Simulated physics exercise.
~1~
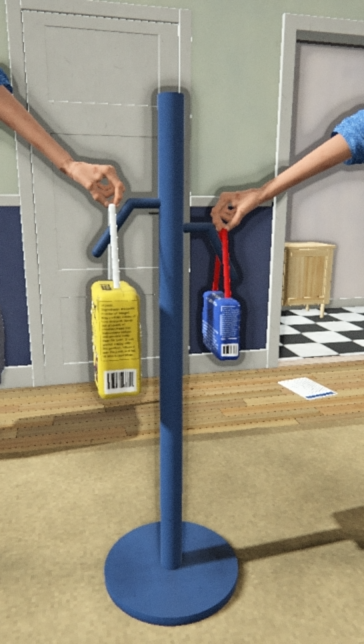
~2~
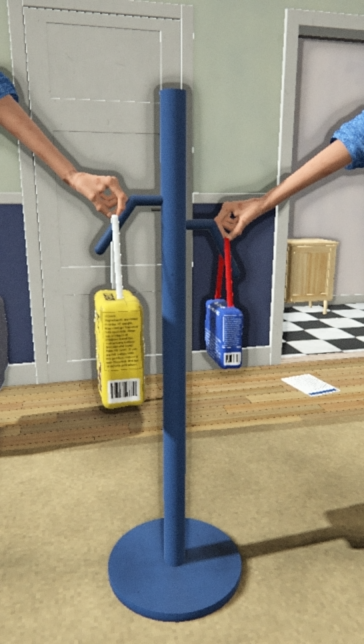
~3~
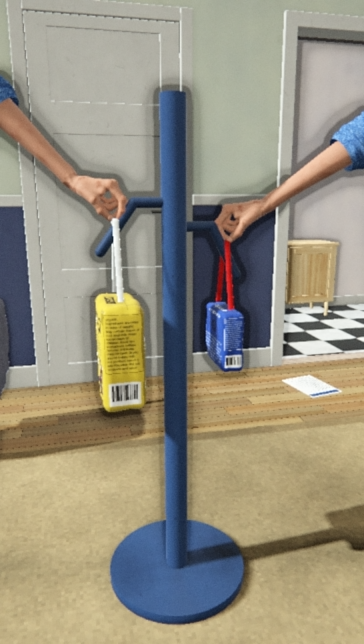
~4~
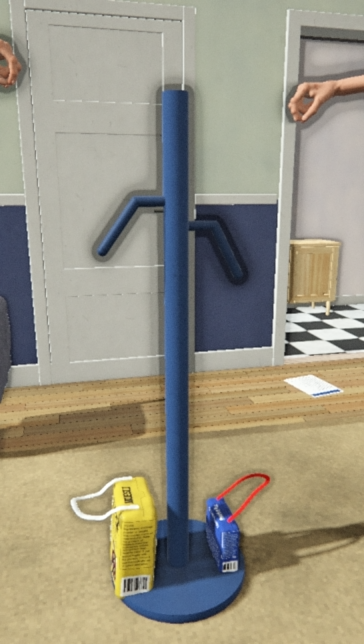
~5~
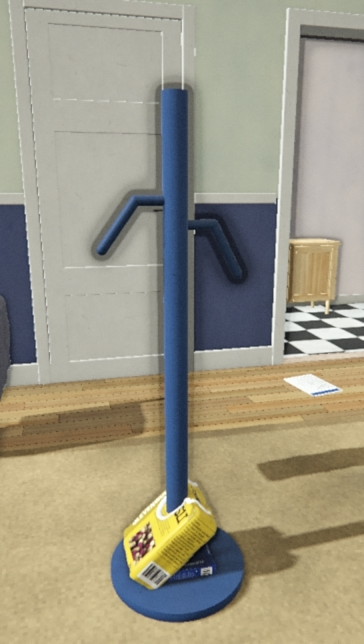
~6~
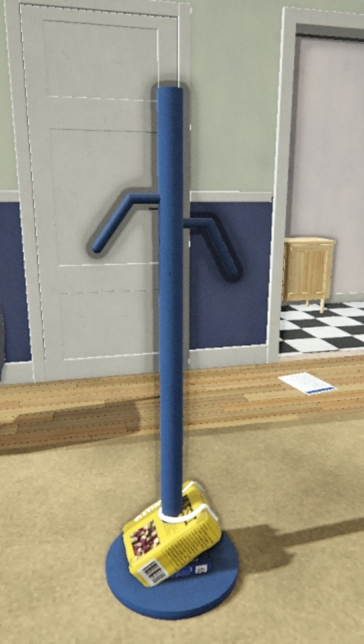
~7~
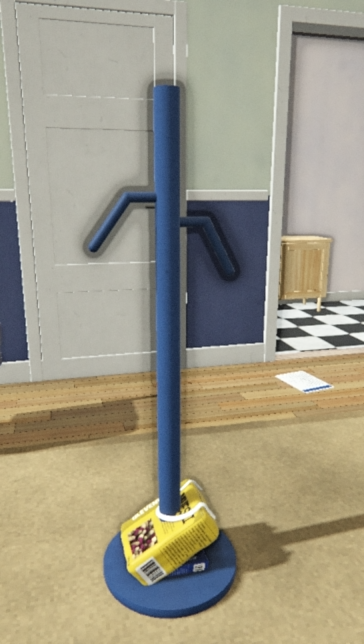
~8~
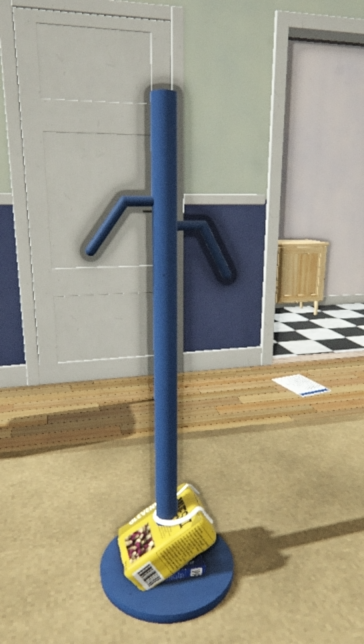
Two hands release a yellow sack and a blue pouch, which drop from the stand's pegs to its base.
